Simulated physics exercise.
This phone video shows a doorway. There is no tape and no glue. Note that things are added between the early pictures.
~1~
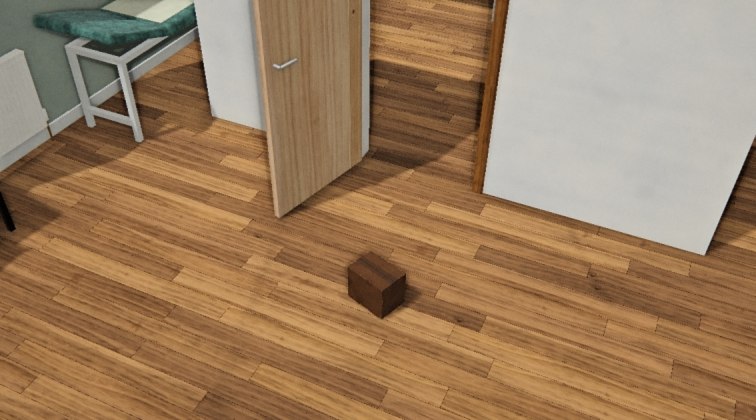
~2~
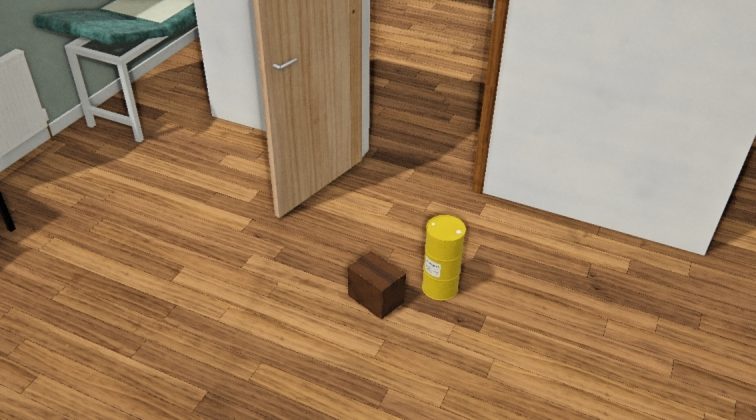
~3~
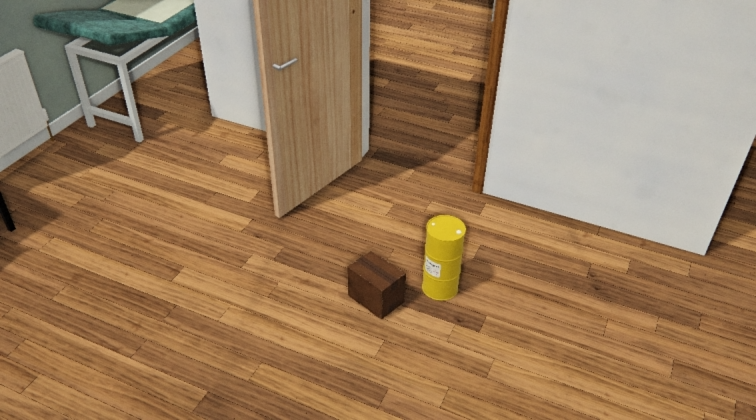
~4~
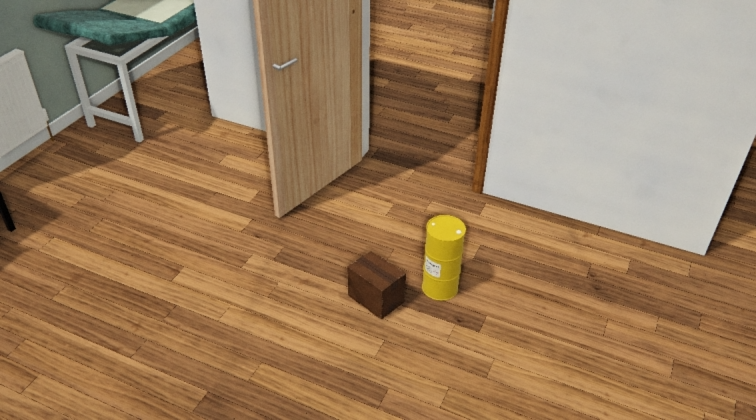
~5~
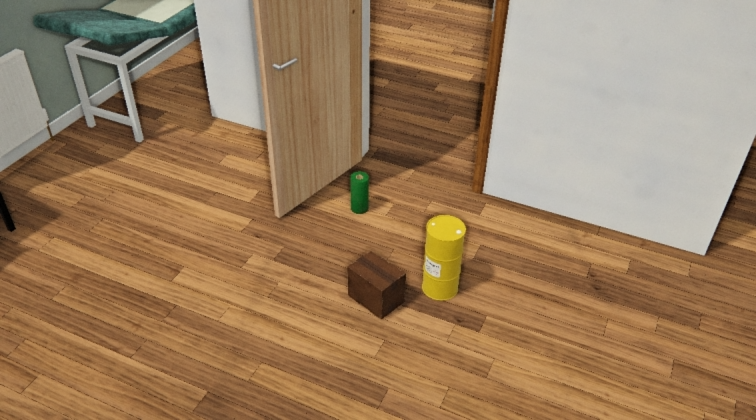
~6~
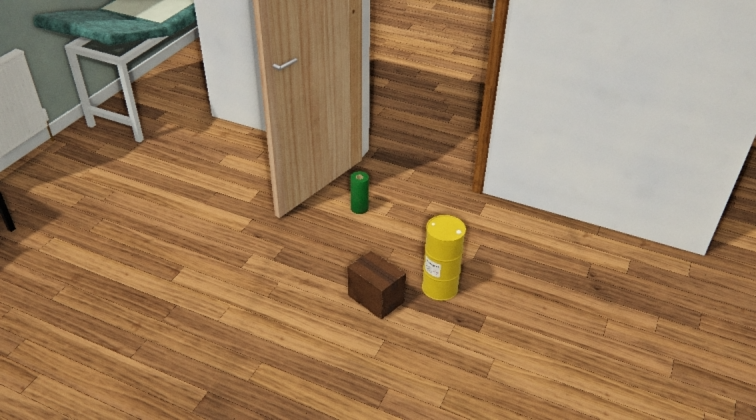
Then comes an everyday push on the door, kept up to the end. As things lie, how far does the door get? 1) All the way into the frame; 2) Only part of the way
1, all the way into the frame.
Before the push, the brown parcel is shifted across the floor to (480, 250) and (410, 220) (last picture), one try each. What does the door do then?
First it finishes its swing, then it cannot finish its swing.
Then, 1.20 s after the last picture, door at 69°; green roll slid a little near (365, 193).
Then, 1.80 s after the last picture, door at 45°; green roll slid well along near (401, 190).
Then, 2.20 s after the last picture, door at 29°; green roll slid well along near (422, 184).
Then, 2.80 s after the last picture, door at 5°; green roll slid well along near (446, 167).
At rest, door at 0°; moved from the start, green roll; the other 2 in place. Seen from the same camera at the end, green roll near (450, 162).
